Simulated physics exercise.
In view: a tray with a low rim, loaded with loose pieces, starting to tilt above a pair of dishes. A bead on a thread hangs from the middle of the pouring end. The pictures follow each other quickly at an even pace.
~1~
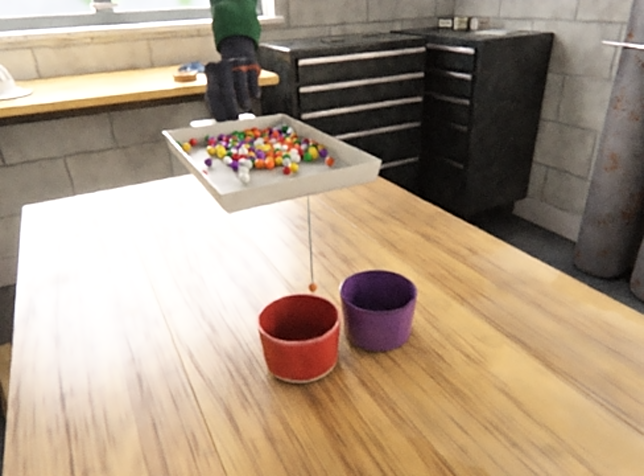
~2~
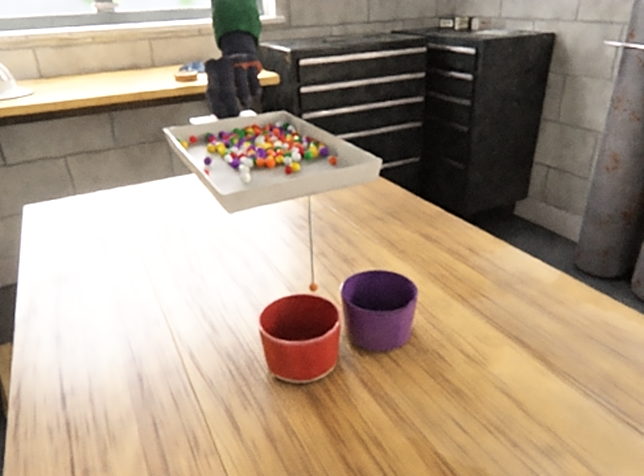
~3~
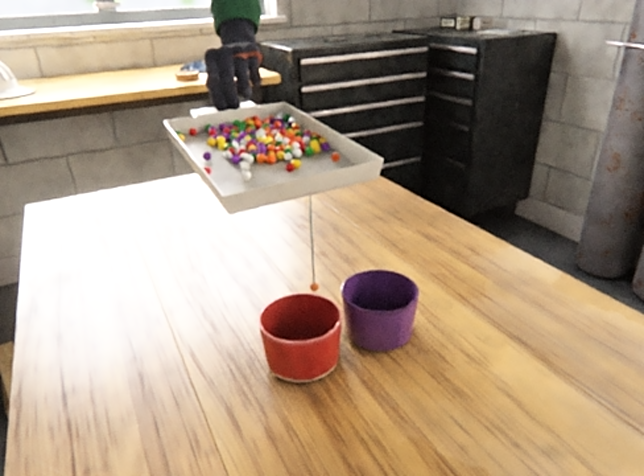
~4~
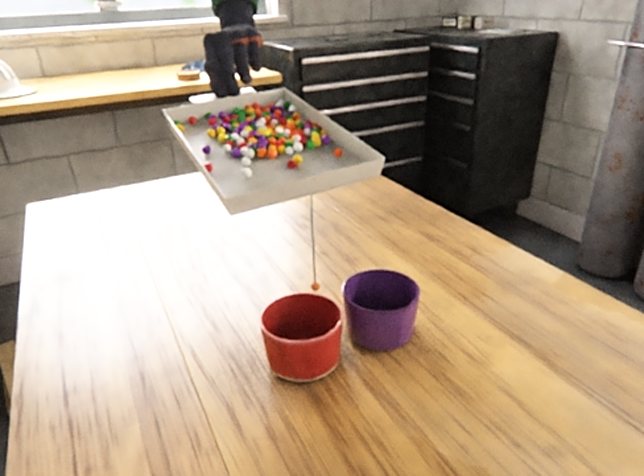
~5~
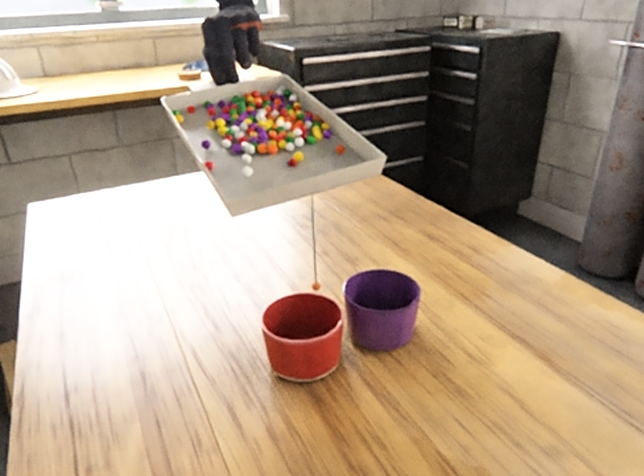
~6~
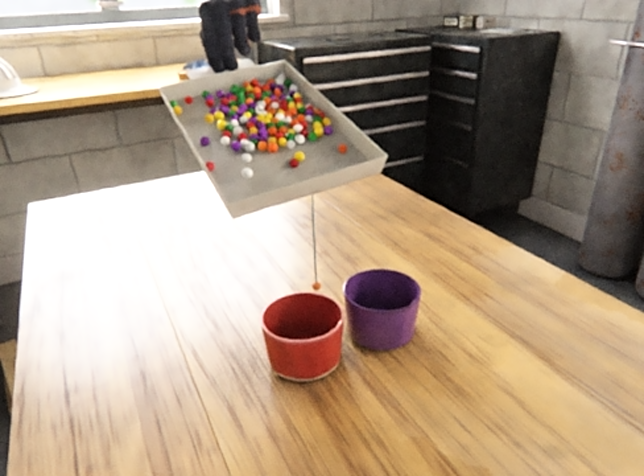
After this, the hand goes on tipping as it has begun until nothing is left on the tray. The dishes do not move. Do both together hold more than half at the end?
Caught overall: Under half.
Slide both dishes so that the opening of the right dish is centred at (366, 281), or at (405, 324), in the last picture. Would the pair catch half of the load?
The first try: Less than half. The second: Less than half.
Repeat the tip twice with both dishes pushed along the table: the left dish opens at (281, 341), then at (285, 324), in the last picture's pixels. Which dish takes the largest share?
First the left dish, then the left one.
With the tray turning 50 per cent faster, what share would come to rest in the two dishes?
Near 20 %.
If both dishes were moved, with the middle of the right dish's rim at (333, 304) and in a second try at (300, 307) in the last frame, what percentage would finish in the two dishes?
First some 70, then 30 per cent.
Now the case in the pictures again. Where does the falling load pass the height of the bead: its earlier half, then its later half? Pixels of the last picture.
Around (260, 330) and then (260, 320).
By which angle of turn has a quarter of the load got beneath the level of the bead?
Roughly 80°.
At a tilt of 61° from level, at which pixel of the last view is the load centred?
At about (266, 193).
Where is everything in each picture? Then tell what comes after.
The first picture shows corners of the pouring end at (225, 192) and (376, 160), level; middle of the load at (261, 147), round plastic beads; left dish at (318, 357); right dish at (400, 326); bead on its thread at (313, 287).
The second picture shows corners of the pouring end at (225, 192) and (377, 160), level; middle of the load at (262, 145).
The third picture shows corners of the pouring end at (227, 194) and (378, 159), tipped barely, lowest at the left corner; middle of the load at (262, 139).
The fourth picture shows corners of the pouring end at (228, 196) and (380, 157), tipped a little, lowest at the left corner; middle of the load at (263, 129), a stray few on the move.
The fifth picture shows corners of the pouring end at (229, 198) and (381, 156), tipped a little, lowest at the left corner; middle of the load at (263, 121), a small part on the move.
The sixth picture shows corners of the pouring end at (230, 201) and (382, 155), tipped clearly, lowest at the left corner; middle of the load at (263, 114), all on the move; left dish at (321, 356); right dish at (403, 326).
Soon after the last picture, tray tipped steeply; most on the tray; a stray few in the left dish; a small part outside both; a stray few in the air.
A little later, tray tipped right over; about a quarter on the tray; a small part in the left dish; about a third outside both; about a quarter in the air.
Later still, tray tipped past a quarter turn; about a quarter in the left dish; about two thirds outside both.
By the end, tray tipped past a quarter turn; about a quarter in the left dish; none in the right dish; about two thirds outside both.
